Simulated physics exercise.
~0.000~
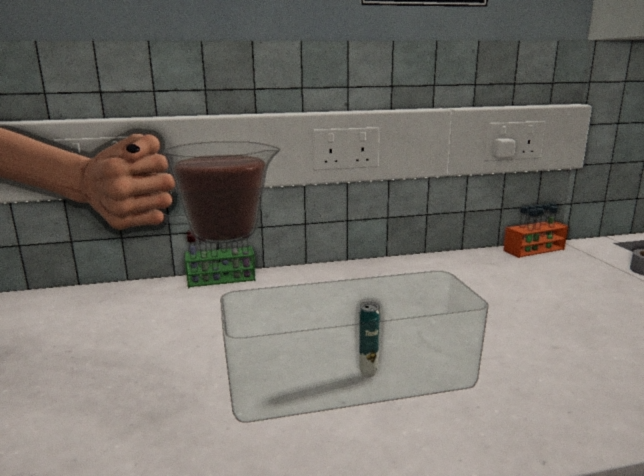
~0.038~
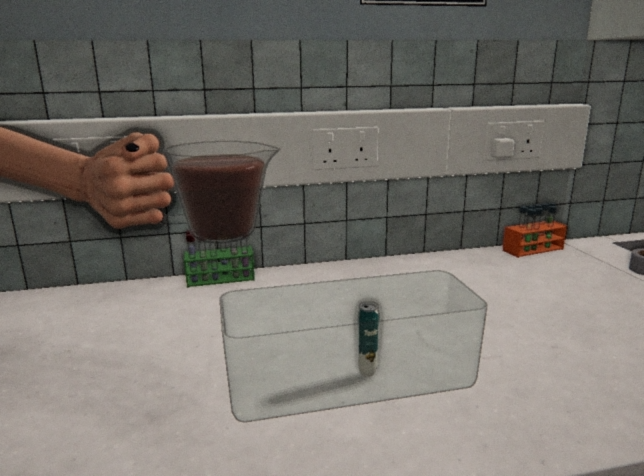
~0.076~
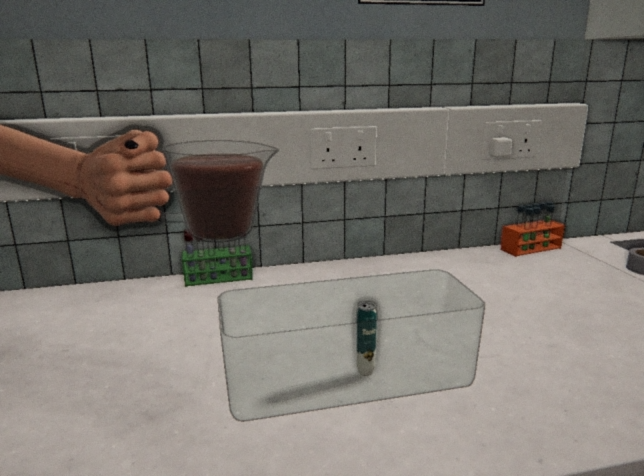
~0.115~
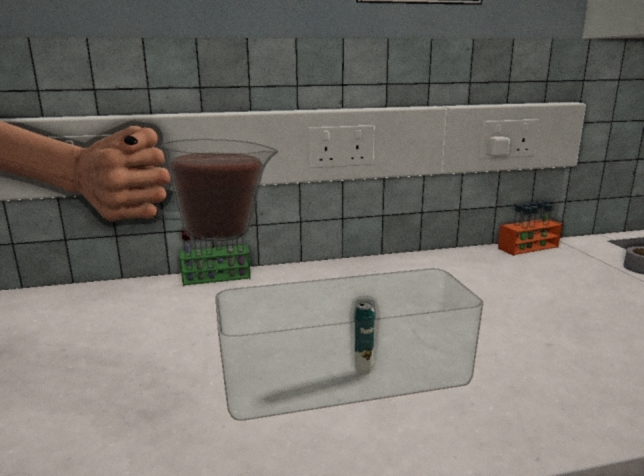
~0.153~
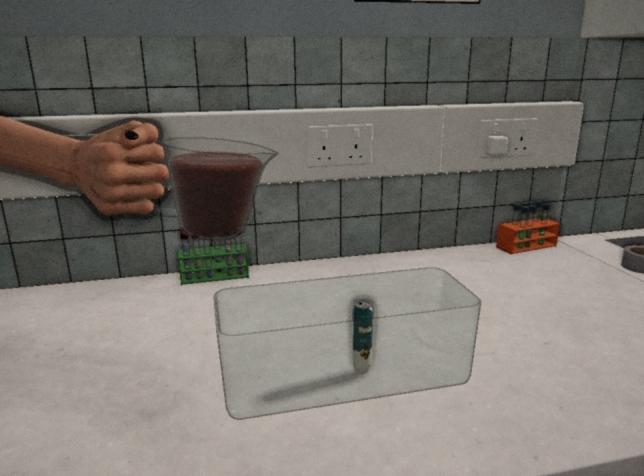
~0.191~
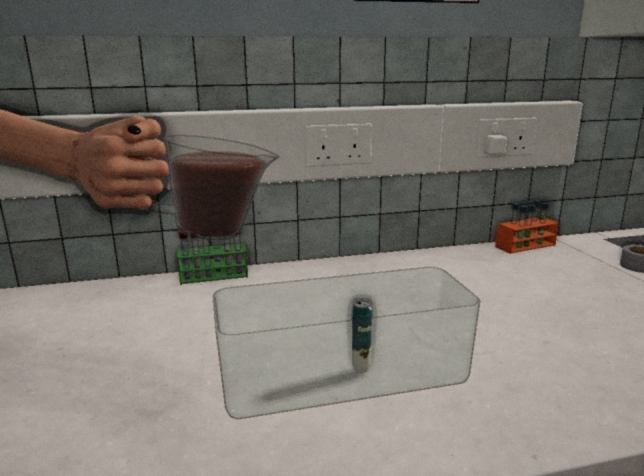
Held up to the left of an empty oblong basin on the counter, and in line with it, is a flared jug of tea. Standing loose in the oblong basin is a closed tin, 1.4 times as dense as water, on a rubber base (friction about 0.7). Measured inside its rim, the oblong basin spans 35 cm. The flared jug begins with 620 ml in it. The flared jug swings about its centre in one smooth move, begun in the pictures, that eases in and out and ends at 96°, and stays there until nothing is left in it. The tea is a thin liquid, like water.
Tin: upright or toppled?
Upright.
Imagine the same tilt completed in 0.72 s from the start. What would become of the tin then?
Then the tin does not tip.
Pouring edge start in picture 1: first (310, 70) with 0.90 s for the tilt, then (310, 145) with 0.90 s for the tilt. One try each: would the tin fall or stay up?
Run one: It tumbles. Run two: It tumbles.
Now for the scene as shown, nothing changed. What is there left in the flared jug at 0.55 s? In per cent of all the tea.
About 70 percent.
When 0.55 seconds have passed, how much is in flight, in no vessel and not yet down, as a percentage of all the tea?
26 %.
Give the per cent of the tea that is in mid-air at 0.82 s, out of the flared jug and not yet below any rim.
Estimate: Around 22 per cent.
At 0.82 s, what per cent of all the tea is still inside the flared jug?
18 %.
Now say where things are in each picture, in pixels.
Tilt 0°; pouring edge (281, 148); surface from (172, 164) to (266, 159); the oblong basin's rim runs from (223, 316) to (468, 289); the tin's top is at (370, 310), in the first frame.
Tilt 0°; pouring edge (280, 148); surface from (171, 164) to (265, 159), in the second frame.
Tilt 2°; pouring edge (279, 148); surface from (170, 162) to (264, 159), in the third frame.
Tilt 4°; pouring edge (278, 150); surface from (168, 160) to (263, 159), in the fourth frame.
Tilt 7°; pouring edge (278, 152); surface from (169, 159) to (263, 159), in the fifth frame.
Tilt 10°; pouring edge (280, 155); surface from (171, 159) to (265, 159), in the sixth frame.
By 0.55 s the tilt is 65° and 70 per cent is still to pour; the tin stands where it began.
By 0.82 s the tilt is 94° and 18 per cent is still to pour; the tin stands where it began.
By 1.10 s the tilt is 96° and 1 per cent is still to pour; the tin stands where it began.
By 1.40 s the tilt is 96° and 0 per cent is still to pour; the tin stands where it began.
At rest the tin stands where it began.
